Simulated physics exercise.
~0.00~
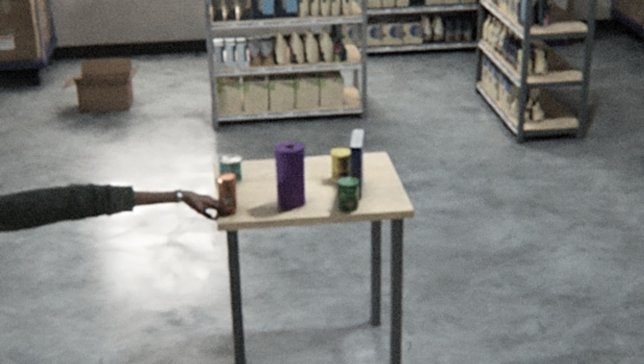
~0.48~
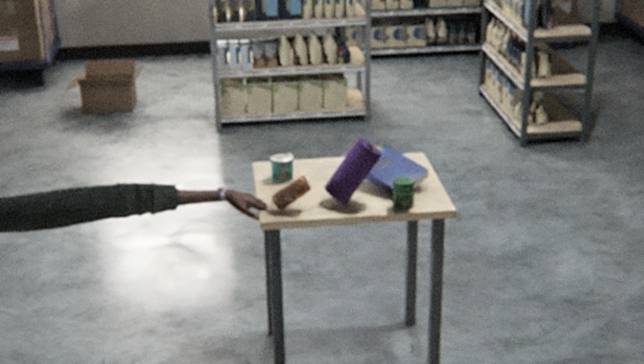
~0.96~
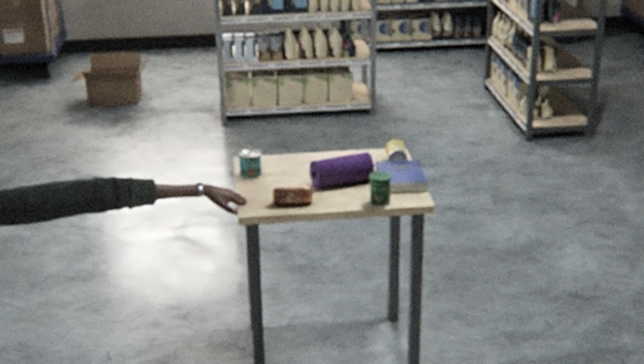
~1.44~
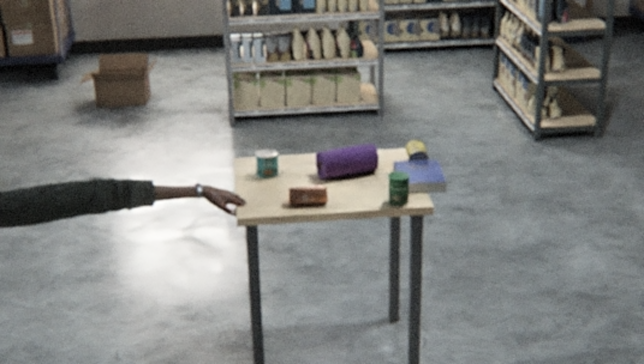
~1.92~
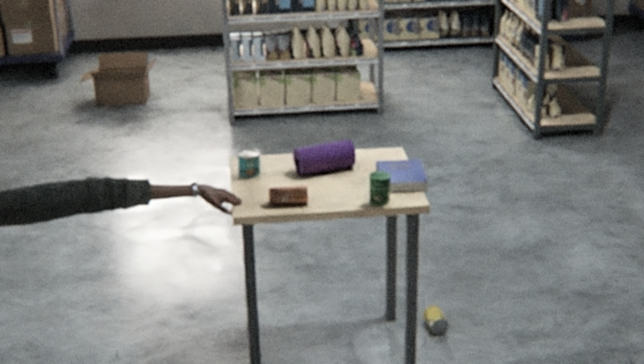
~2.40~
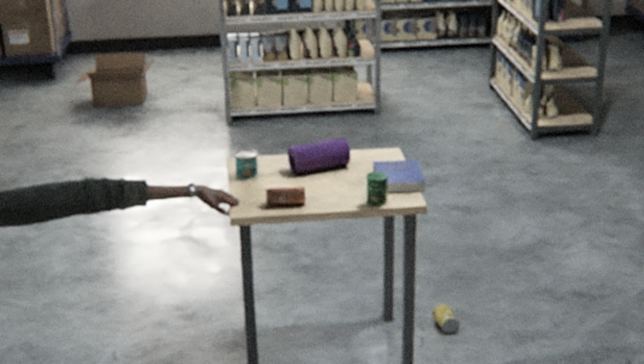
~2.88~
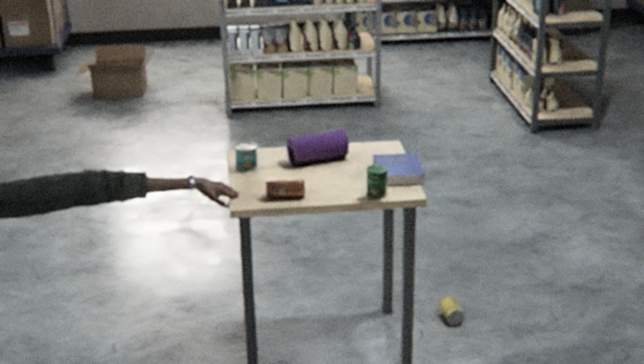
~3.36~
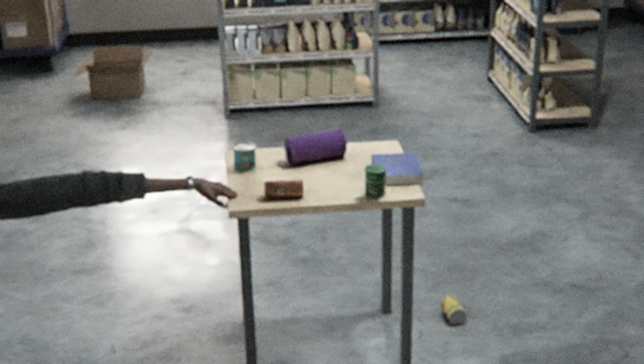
A hand at the left edge of a small table jerked it right and back, toppling the purple roll, orange can and blue book; the yellow tin tipped over, rolled off the right side and ended on the floor, while the green and turquoise tins stayed upright.
